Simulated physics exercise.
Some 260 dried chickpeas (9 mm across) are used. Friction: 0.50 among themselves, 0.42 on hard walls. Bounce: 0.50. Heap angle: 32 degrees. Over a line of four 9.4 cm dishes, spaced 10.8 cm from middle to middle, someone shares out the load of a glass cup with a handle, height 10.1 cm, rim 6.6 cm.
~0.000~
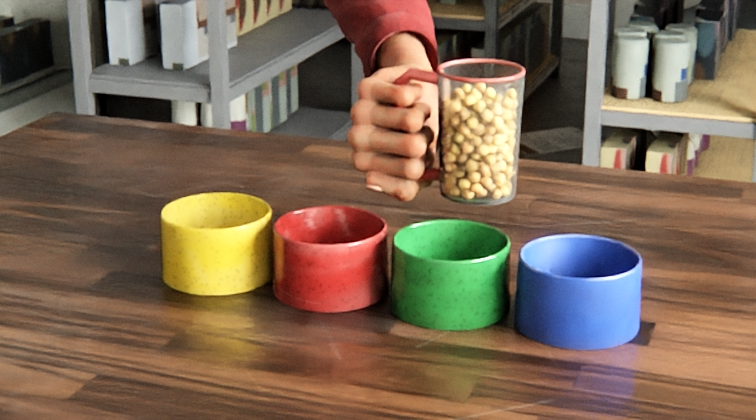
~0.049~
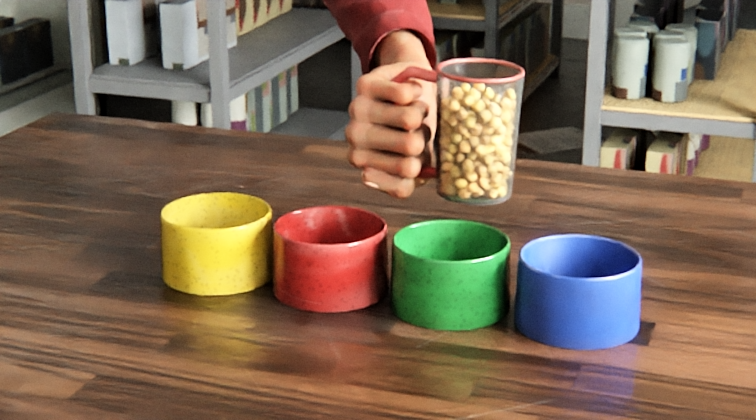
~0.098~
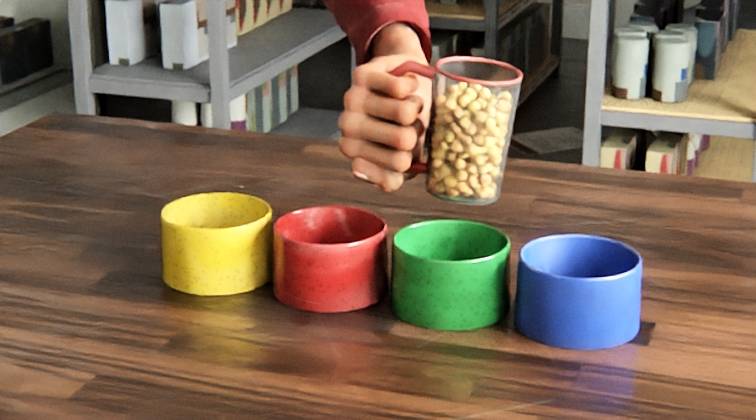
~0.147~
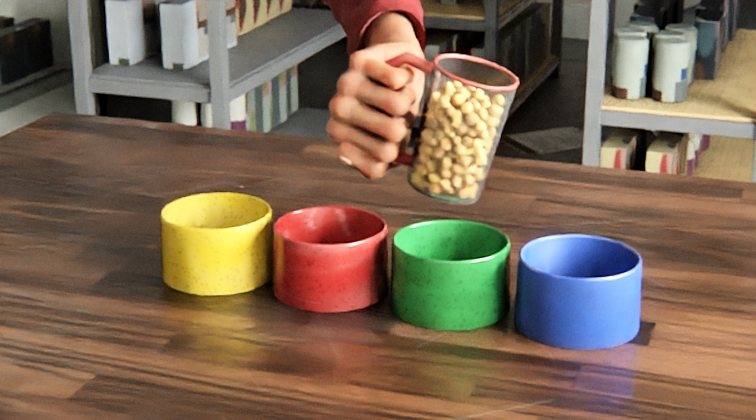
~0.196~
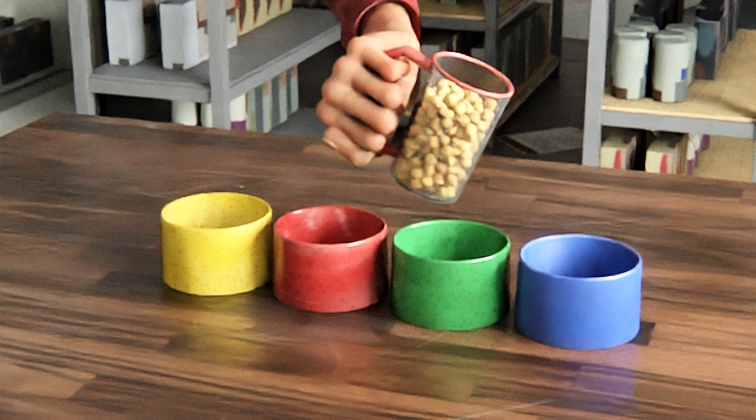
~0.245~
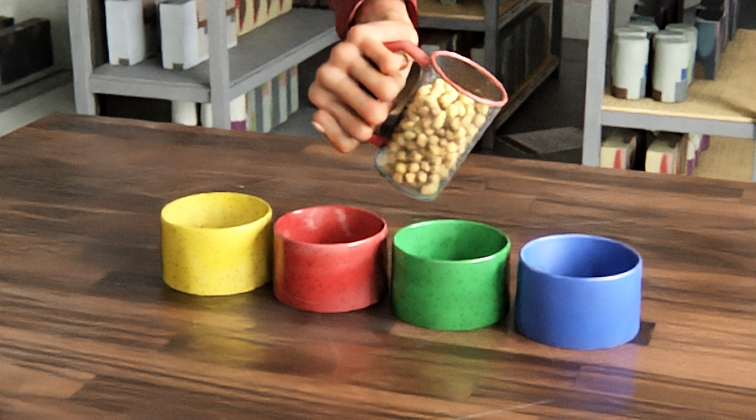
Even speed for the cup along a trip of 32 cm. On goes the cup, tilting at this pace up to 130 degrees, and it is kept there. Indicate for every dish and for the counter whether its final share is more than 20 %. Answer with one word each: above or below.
Red above, blue below, green below, yellow below, counter below.
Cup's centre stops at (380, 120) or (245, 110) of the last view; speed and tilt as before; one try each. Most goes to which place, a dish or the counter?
On the first run most goes to green, and on the second to red.
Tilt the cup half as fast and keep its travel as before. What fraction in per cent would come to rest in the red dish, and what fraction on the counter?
In that case red 0; counter 0.
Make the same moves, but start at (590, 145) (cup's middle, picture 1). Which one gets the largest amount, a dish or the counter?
The largest share ends at green.
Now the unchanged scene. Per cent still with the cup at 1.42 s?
Around 0 in a hundred.
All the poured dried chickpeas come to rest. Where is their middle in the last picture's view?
(336, 265) or so.
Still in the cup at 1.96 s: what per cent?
About 0 percent of the load.
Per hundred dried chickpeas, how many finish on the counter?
Roughly 5 in a hundred.
Then, at 0.95 s, tilt 130 degrees; cup holds 40 %, red 55 %, green 5 %.
Then, at 1.42 s, tilt 130 degrees; cup holds 0 %, red 90 %, green 5 %.
Then, at 1.96 s, tilt 130 degrees; cup holds 0 %, red 90 %, green 5 %.
By 2.3 s all is still; red 90 %, blue 0 %, green 5 %, yellow 0 %, counter 5 %.
